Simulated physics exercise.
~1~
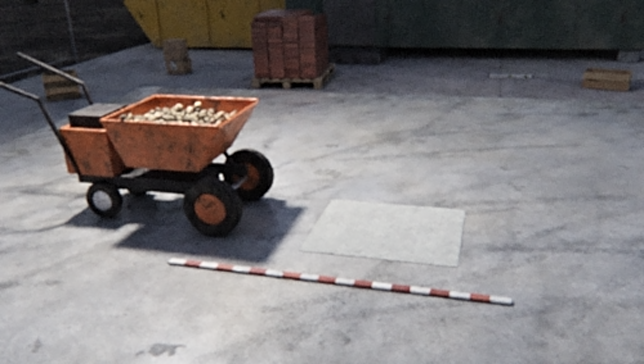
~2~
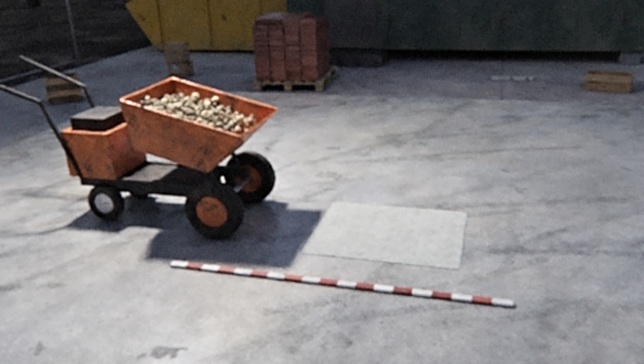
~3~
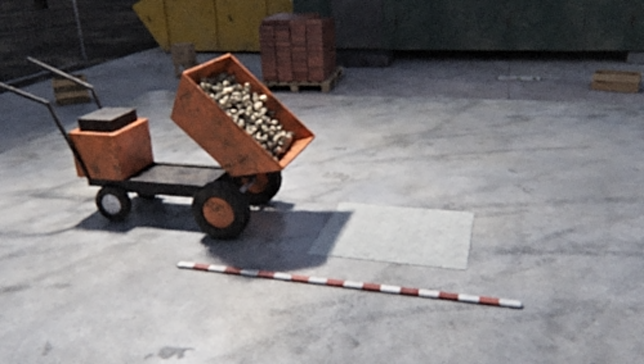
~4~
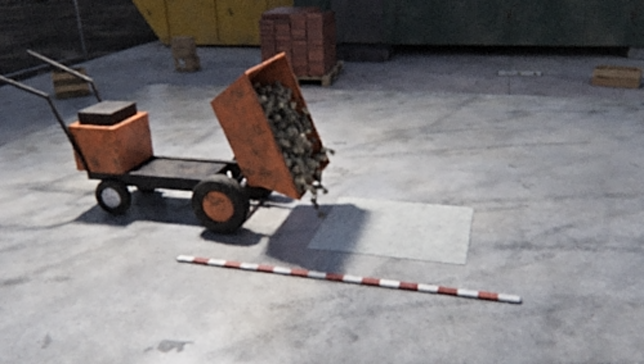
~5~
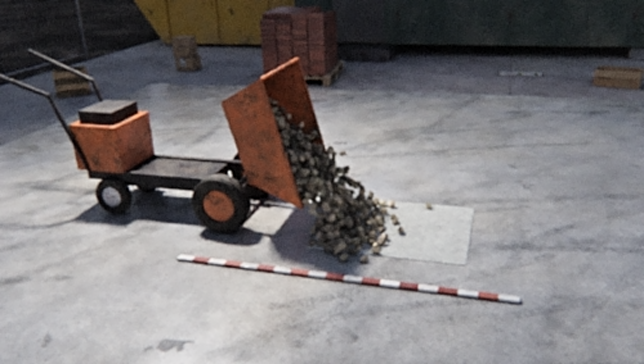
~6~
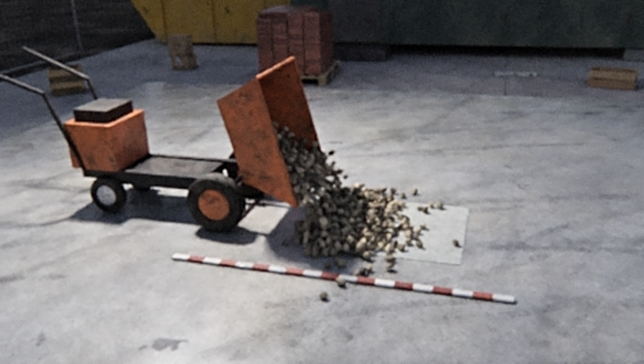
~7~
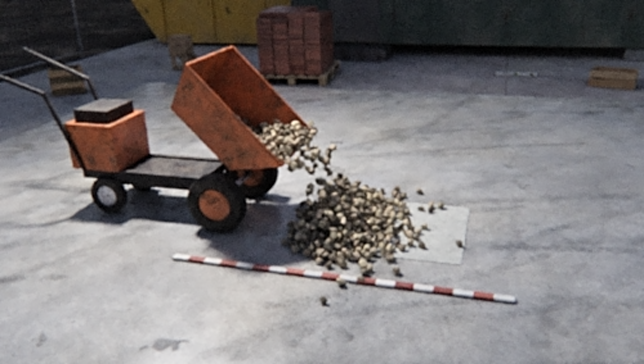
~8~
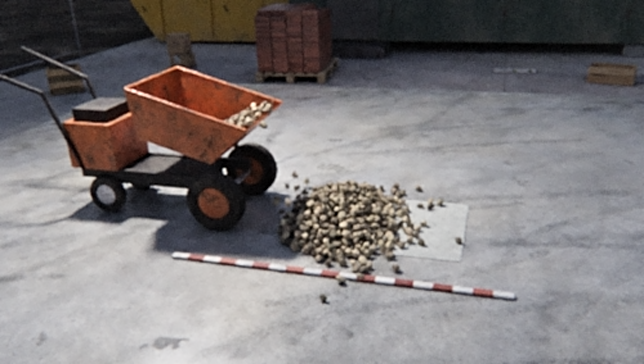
Orange motor barrow tipping its skip and pouring stones into a heap partly covering a pale sheet, then lowering with some left inside.
